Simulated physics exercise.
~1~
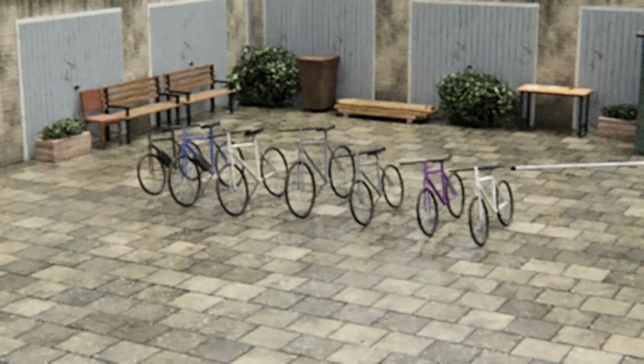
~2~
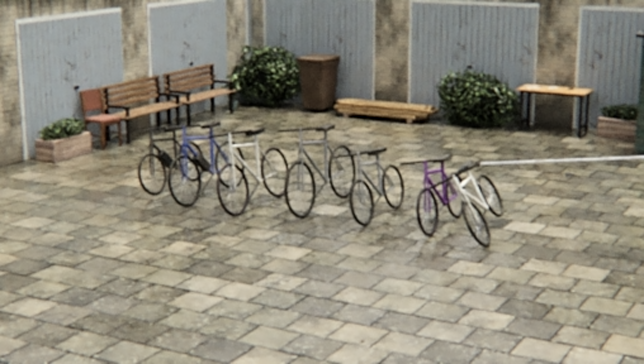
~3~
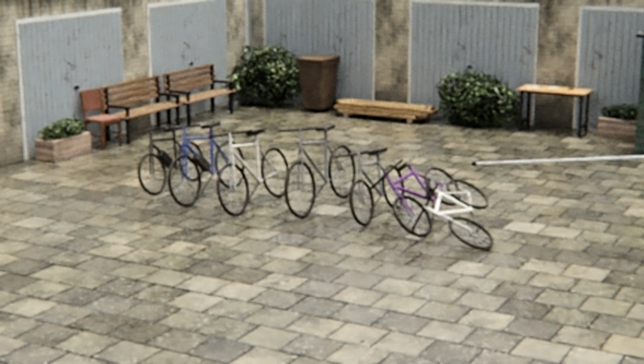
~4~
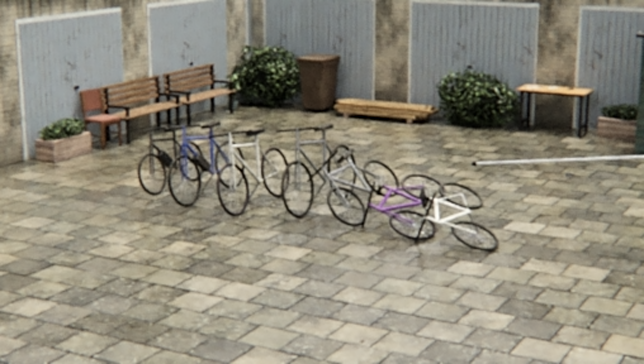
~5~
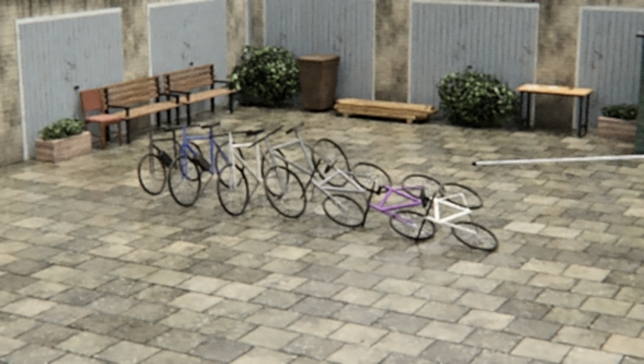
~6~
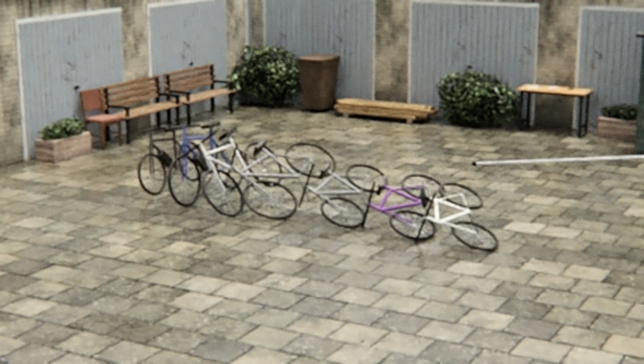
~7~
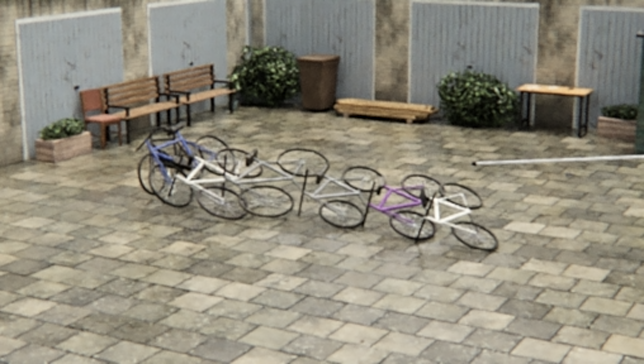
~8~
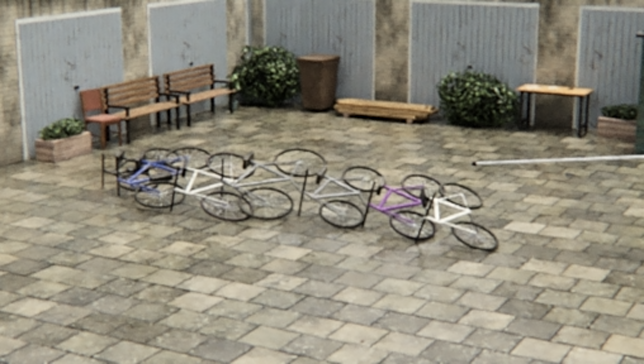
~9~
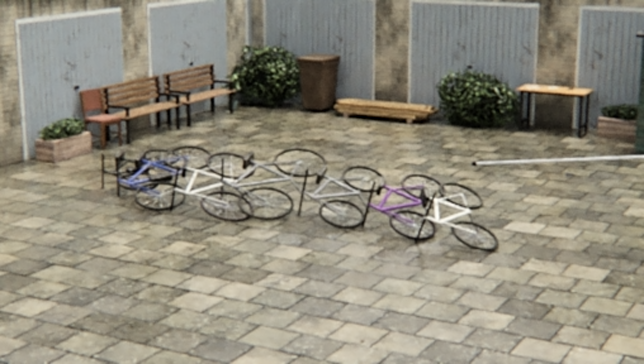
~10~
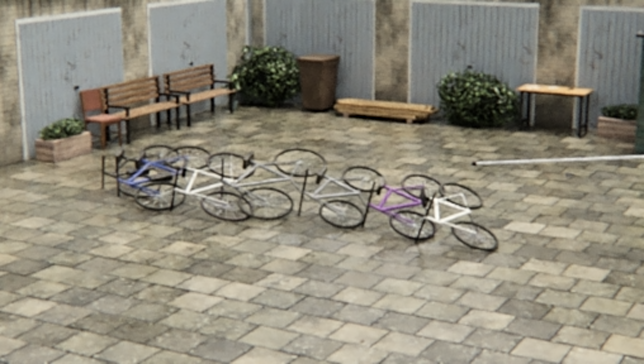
In this clip, a pole at the right nudges the nearest of seven bicycles parked in a row on a paved courtyard, and they topple one after another towards the left, the purple one early and the blue one late, until all lie still on the ground.
